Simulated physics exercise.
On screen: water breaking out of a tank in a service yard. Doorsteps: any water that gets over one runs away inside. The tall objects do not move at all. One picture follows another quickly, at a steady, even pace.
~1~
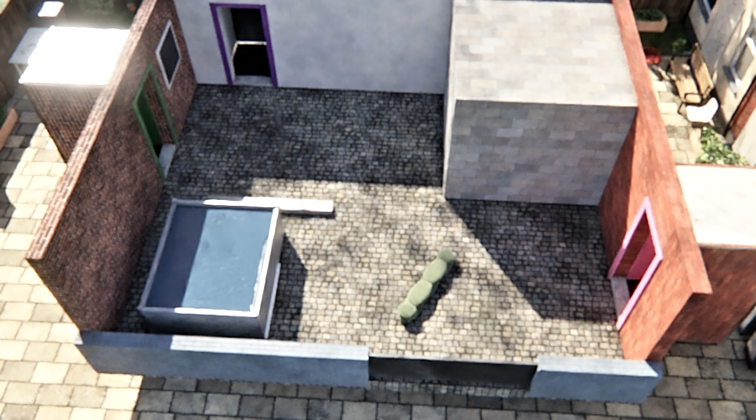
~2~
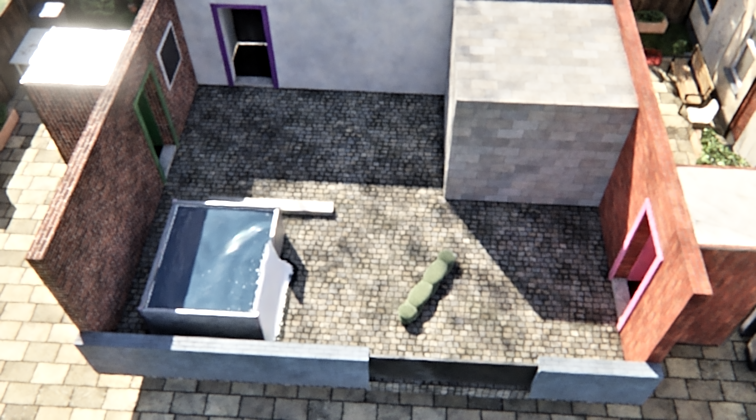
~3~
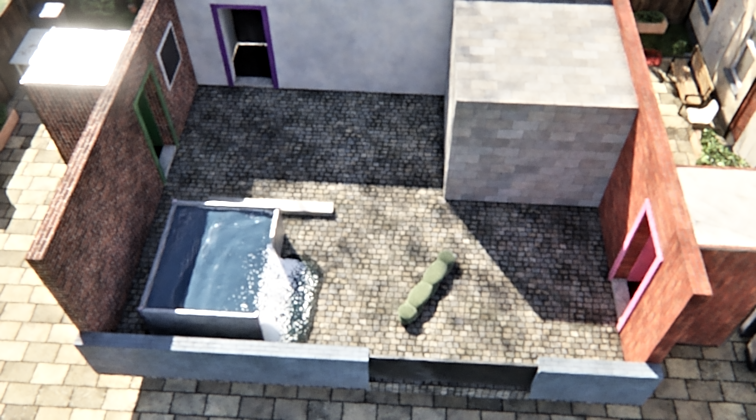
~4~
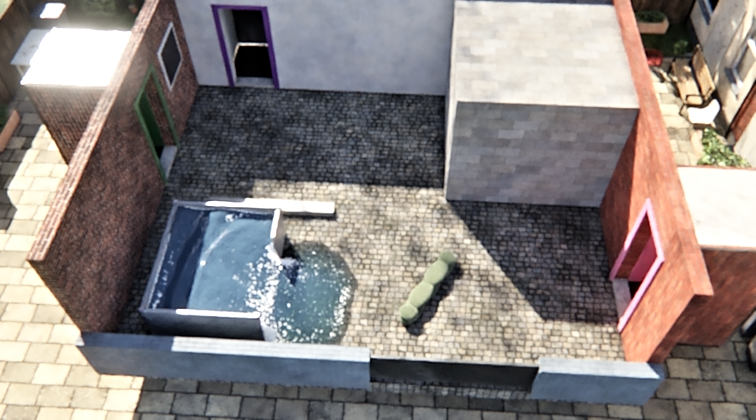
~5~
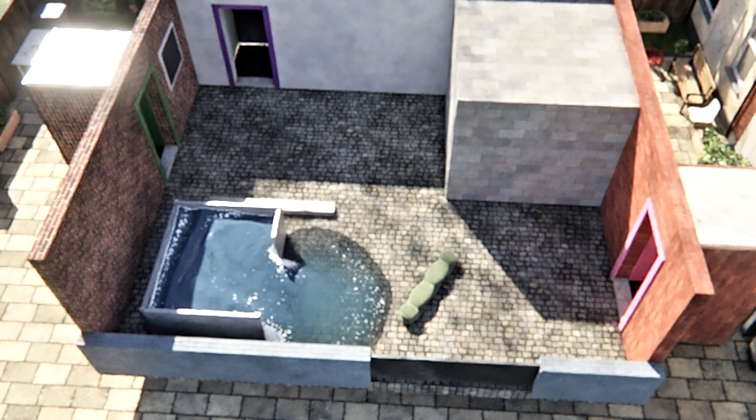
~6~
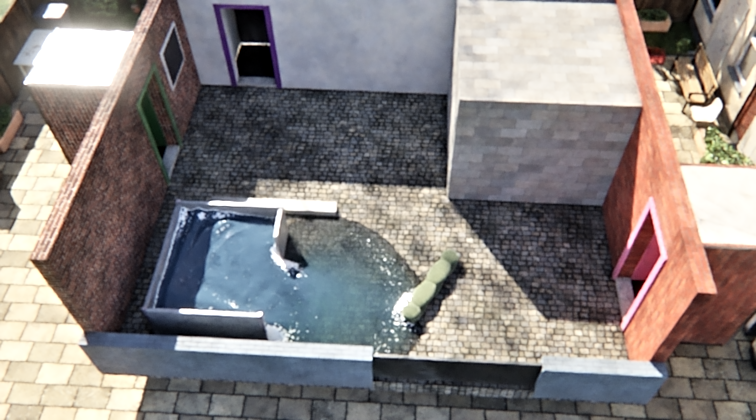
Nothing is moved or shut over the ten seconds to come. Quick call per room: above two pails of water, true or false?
Pink door: True; purple door: False; green door: False.
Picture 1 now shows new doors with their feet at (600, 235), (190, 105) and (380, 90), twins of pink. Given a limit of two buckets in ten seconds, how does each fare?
Going door by door: The first runs past the limit, the second remains below the limit, the third remains below the limit.
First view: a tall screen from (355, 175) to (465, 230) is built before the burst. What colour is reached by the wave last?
My answer: The one in purple.
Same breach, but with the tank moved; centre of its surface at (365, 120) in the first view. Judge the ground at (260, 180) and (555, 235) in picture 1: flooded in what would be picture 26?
I'd say still dry for the first and still dry for the second.
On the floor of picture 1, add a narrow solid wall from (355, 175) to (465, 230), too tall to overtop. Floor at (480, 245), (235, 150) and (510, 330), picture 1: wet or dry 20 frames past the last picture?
Reading them off in sequence: Swamped, spared, swamped.
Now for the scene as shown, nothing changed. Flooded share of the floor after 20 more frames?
Roughly 55 percent, I reckon.
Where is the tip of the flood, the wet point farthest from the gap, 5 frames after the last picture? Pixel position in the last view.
Look around (572, 379).
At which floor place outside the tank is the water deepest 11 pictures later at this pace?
Roughly at pixel (629, 382).
A moment on, water covers 30 % of the floor; the pink door not reached, the purple door not reached, the green door not reached.
Next, water covers 40 % of the floor; the pink door wet at the sill, nothing in, the purple door not reached, the green door not reached.
Then, water covers 55 % of the floor; the pink door over two buckets in, the purple door not reached, the green door not reached.
Later, water covers 65 % of the floor; the pink door far over two buckets in, the purple door wet at the sill, nothing in, the green door not reached.
In the end, water covers 95 % of the floor; the pink door far over two buckets in, the purple door wet at the sill, nothing in, the green door wet at the sill, nothing in.
